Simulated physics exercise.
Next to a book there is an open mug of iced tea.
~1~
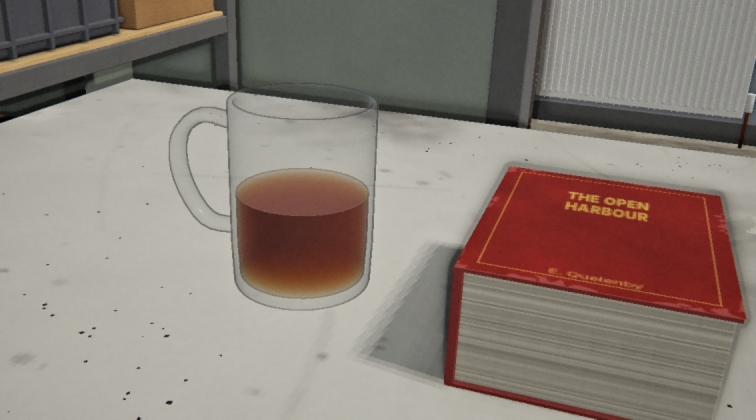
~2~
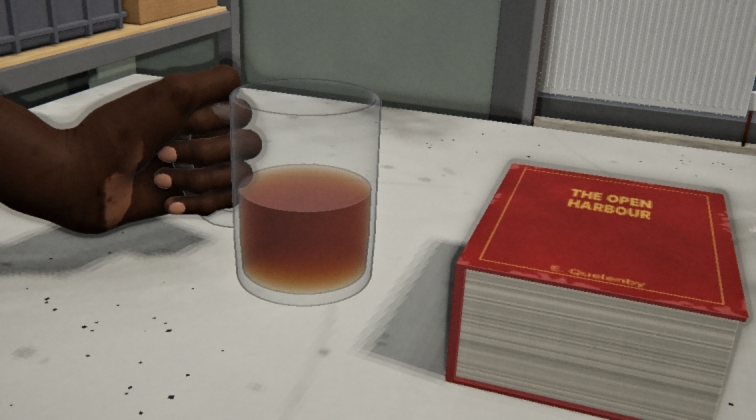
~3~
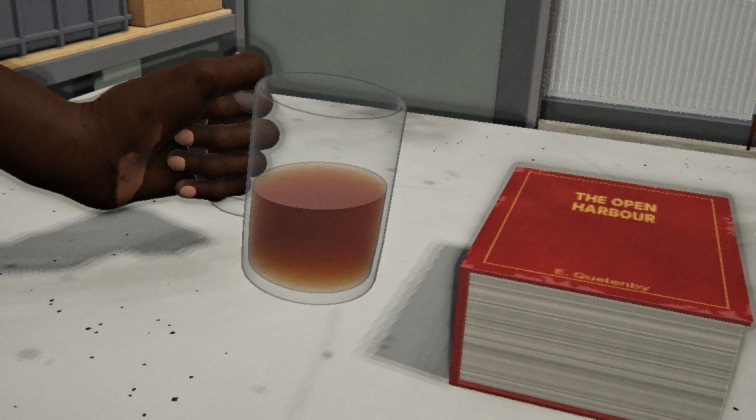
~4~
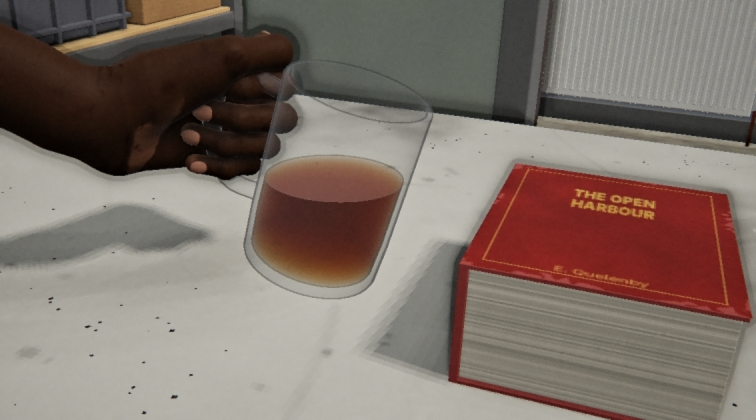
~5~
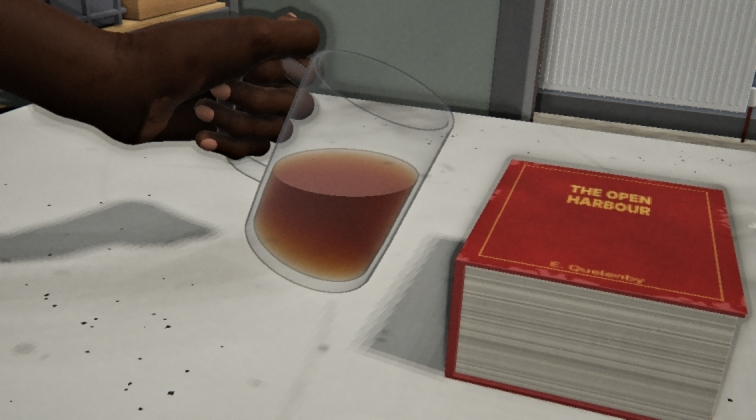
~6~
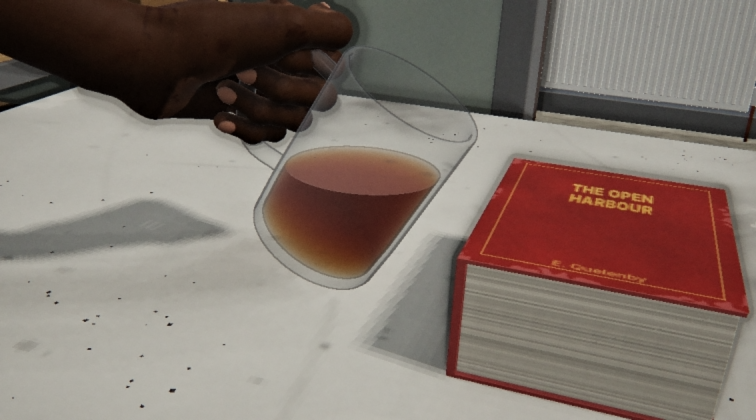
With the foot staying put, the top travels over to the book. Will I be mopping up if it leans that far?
It retains every drop.
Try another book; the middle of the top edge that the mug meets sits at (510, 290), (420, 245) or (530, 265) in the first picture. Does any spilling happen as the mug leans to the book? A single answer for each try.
In order: Sloshes out; survives; sloshes out.
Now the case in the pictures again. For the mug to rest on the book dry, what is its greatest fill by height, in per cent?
About 65 %.
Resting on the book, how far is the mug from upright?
It settles at about 45 degrees from upright.
Shortly, the mug leans by about 35°; none is lost.
Then, the mug leans by about 45°; none is lost.
At the finish, the mug leans by about 45°, against the book; none is lost.
